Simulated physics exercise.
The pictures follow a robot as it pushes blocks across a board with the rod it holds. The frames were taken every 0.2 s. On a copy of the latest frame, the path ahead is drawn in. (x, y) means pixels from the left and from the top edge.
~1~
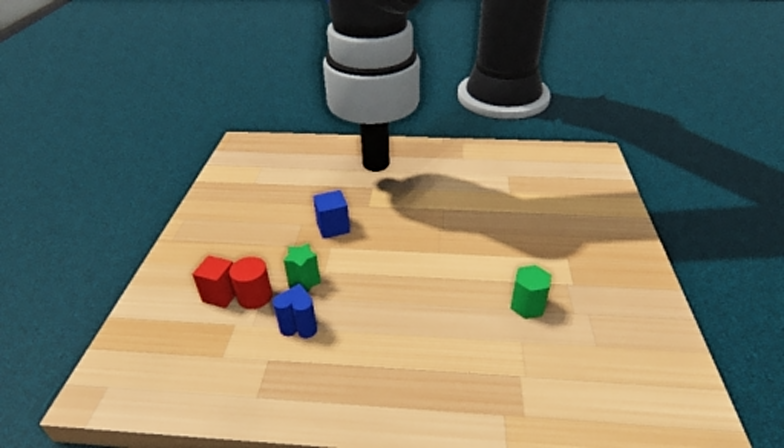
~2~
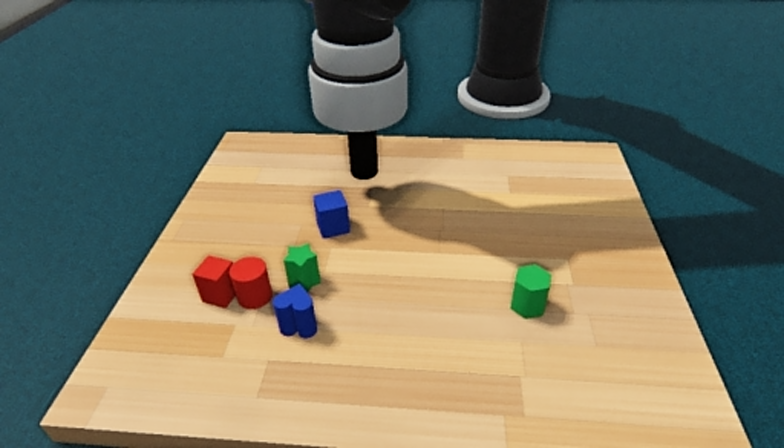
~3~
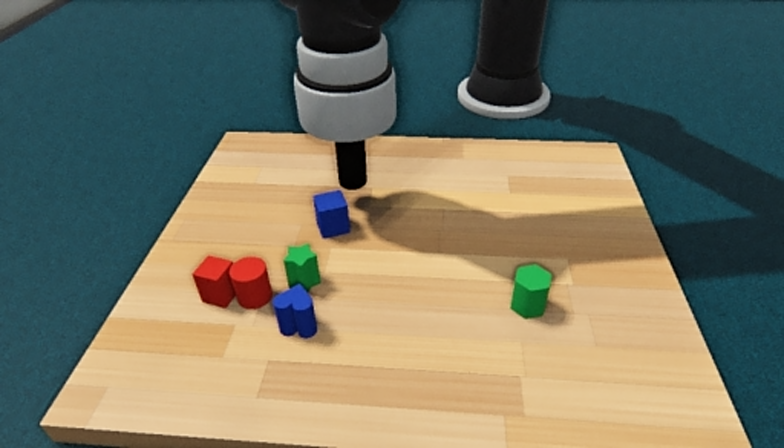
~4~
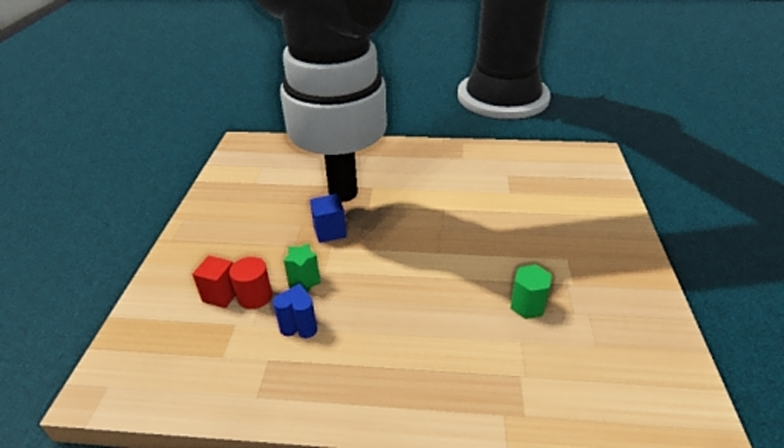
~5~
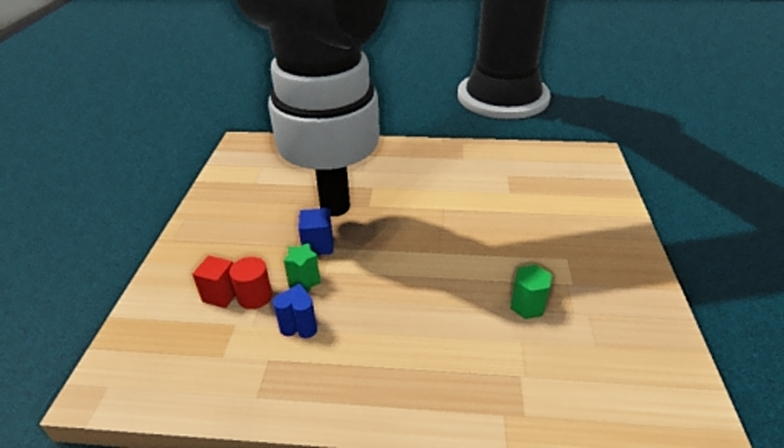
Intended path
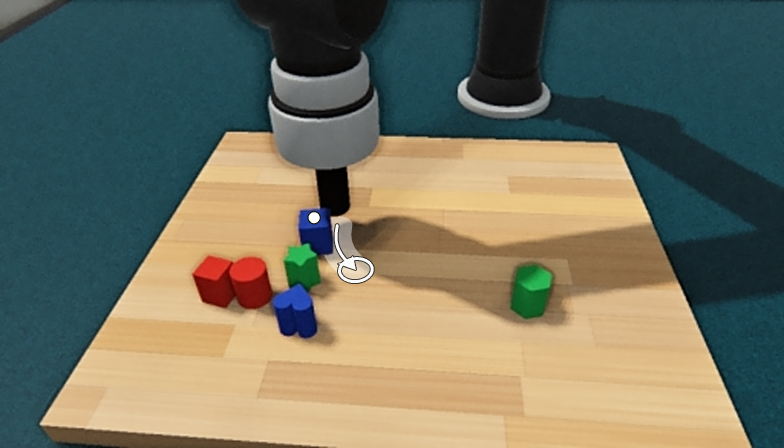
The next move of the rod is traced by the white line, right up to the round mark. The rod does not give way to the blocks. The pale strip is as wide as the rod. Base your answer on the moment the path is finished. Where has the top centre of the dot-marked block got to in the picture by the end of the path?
Somewhere near (307, 234).
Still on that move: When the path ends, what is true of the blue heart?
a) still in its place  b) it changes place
Answer: A.
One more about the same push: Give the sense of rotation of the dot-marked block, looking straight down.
The twist is clockwise.
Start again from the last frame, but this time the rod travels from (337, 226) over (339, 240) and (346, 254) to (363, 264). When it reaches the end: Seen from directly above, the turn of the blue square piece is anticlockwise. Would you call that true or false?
My answer: False.
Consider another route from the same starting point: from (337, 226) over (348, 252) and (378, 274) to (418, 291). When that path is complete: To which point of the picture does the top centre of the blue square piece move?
In the picture, that point is around (313, 231).
Drawn move, from (337, 226) via (336, 241) and (342, 256), ending at (356, 270); the dot is on the blue square piece.
What follows on the original path. Halfway along, rod (336, 231); green star block (296, 258); blue square piece (306, 232), turned 55° clockwise.
At the end, rod (354, 253); blue heart still; green star block (295, 259); blue square piece (307, 234), turned 70° clockwise.
